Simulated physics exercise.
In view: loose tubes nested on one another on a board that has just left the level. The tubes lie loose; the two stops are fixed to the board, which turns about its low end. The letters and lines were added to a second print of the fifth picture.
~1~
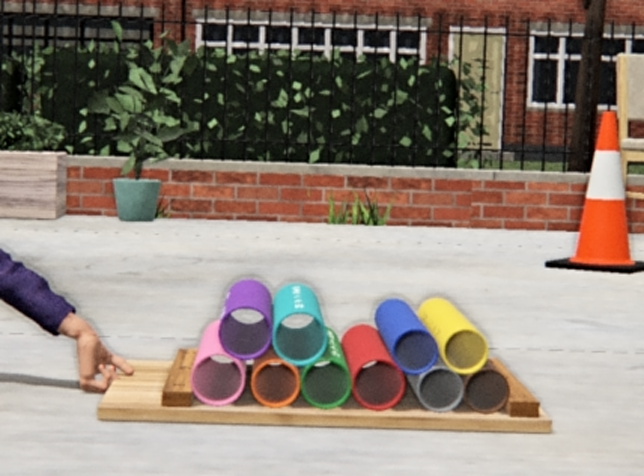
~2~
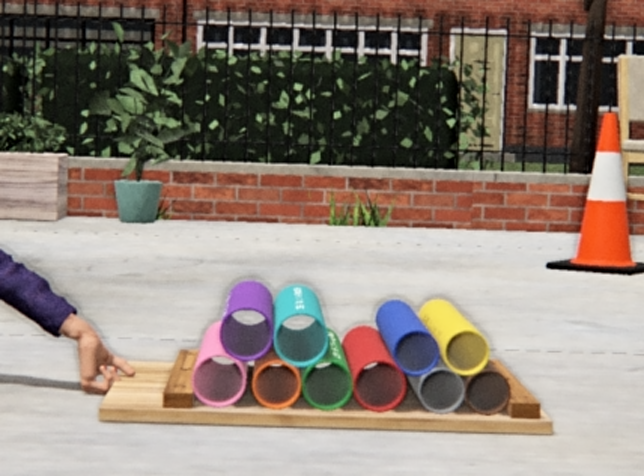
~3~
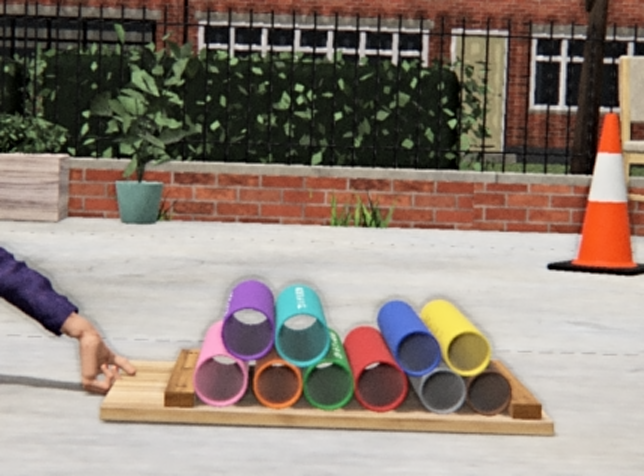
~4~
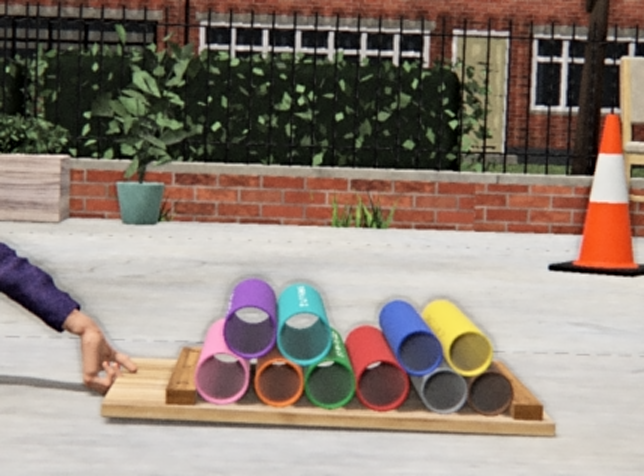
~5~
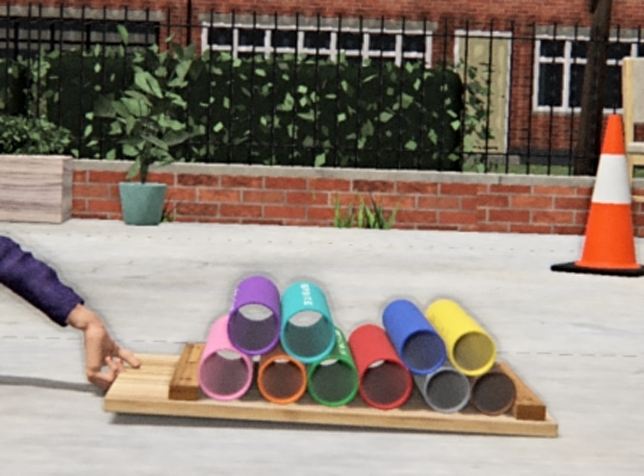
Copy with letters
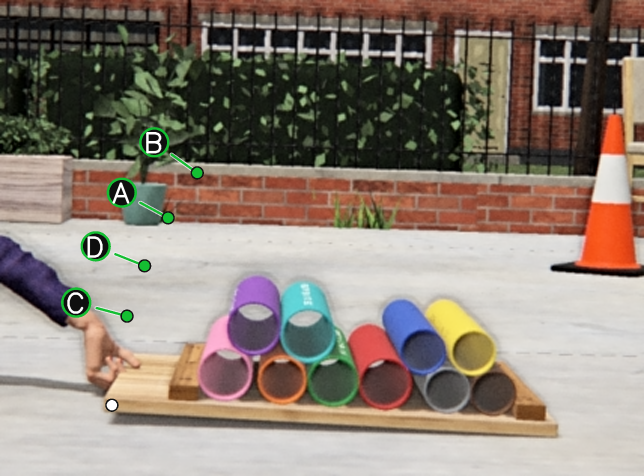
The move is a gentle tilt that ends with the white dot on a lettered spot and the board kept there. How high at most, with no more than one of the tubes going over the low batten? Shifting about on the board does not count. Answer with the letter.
It can be raised to D.
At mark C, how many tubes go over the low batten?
The count is none.
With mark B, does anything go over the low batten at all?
Yes, at B.
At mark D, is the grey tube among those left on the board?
Yes, with D.
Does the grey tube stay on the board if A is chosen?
Yes.
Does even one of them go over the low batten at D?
No.
On the copy, A at (168, 218); B at (197, 173); C at (127, 316); D at (145, 266); the white dot at (112, 405).
On D. First, board at 14°.
Then, board at 20°.
Finally, board at 20°, none over the low batten.
By contrast, A two over the low batten (yellow, blue); B four over the low batten (yellow, blue, turquoise, purple); C none over the low batten.
